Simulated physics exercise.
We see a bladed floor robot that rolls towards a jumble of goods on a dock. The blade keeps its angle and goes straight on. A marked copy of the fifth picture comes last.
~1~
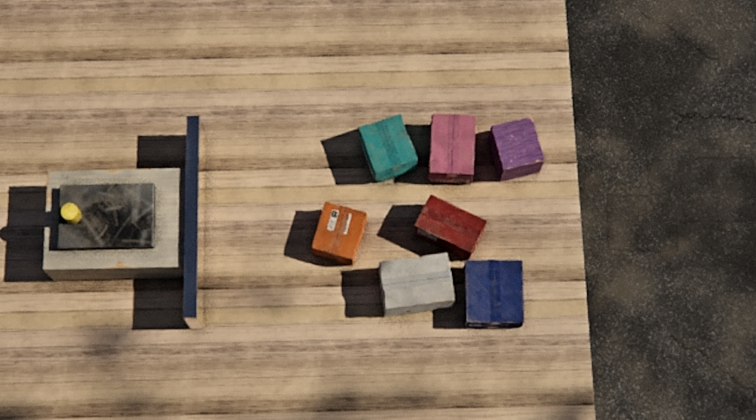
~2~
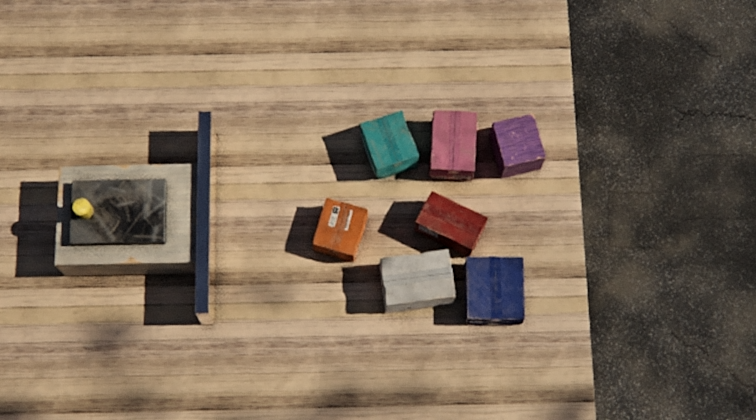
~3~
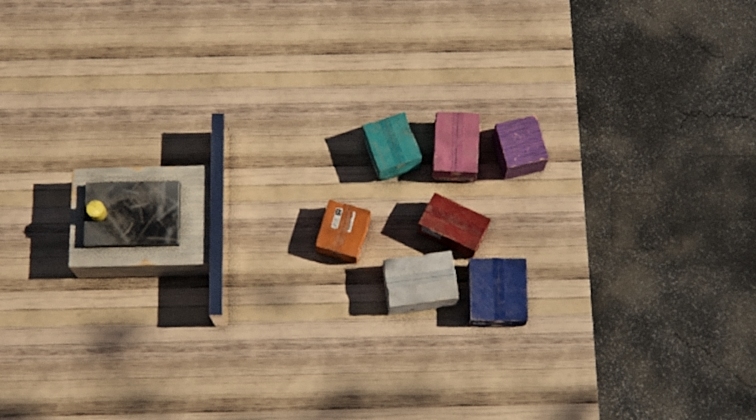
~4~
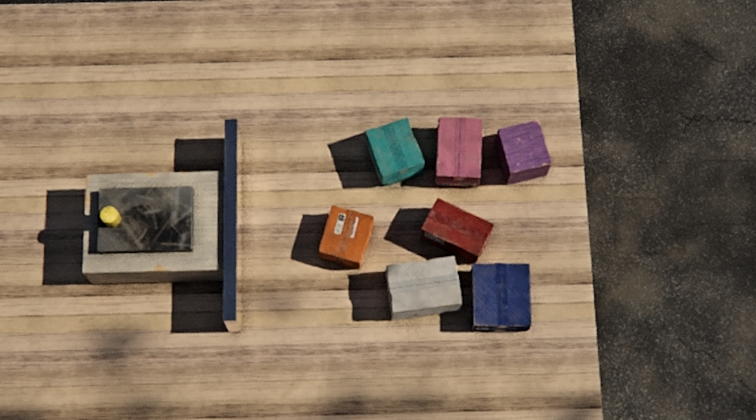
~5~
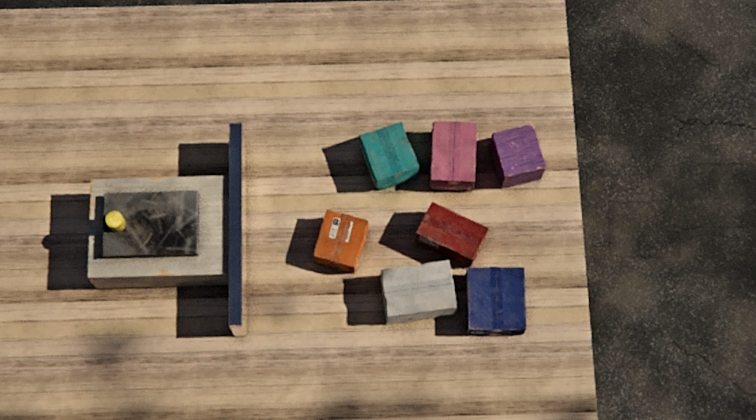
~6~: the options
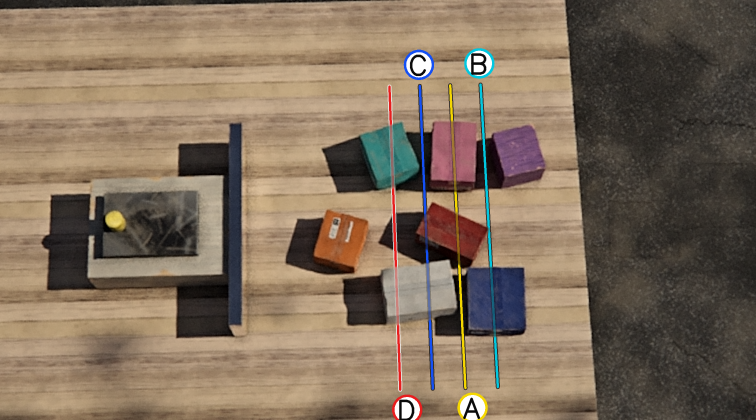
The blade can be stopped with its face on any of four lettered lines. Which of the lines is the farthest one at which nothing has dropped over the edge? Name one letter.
No farther than A.
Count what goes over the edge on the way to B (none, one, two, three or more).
In all, two.
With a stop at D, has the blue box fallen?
No.
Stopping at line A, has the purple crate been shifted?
Yes.
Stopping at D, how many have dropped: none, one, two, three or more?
In all, none.
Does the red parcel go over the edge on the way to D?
By then, no.
On the copy, A at (458, 231); B at (489, 230); C at (426, 232); D at (395, 233).
On A. First, robot (238, 222); orange parcel (347, 240); purple crate (517, 156).
Then, robot (318, 220); blue box (501, 301); red parcel (481, 233).
Finally, robot (378, 218); purple crate (565, 155); blue box (560, 299); nothing has fallen.
By contrast, B drops the purple crate and blue box; C is safe but short; D is safe but short.
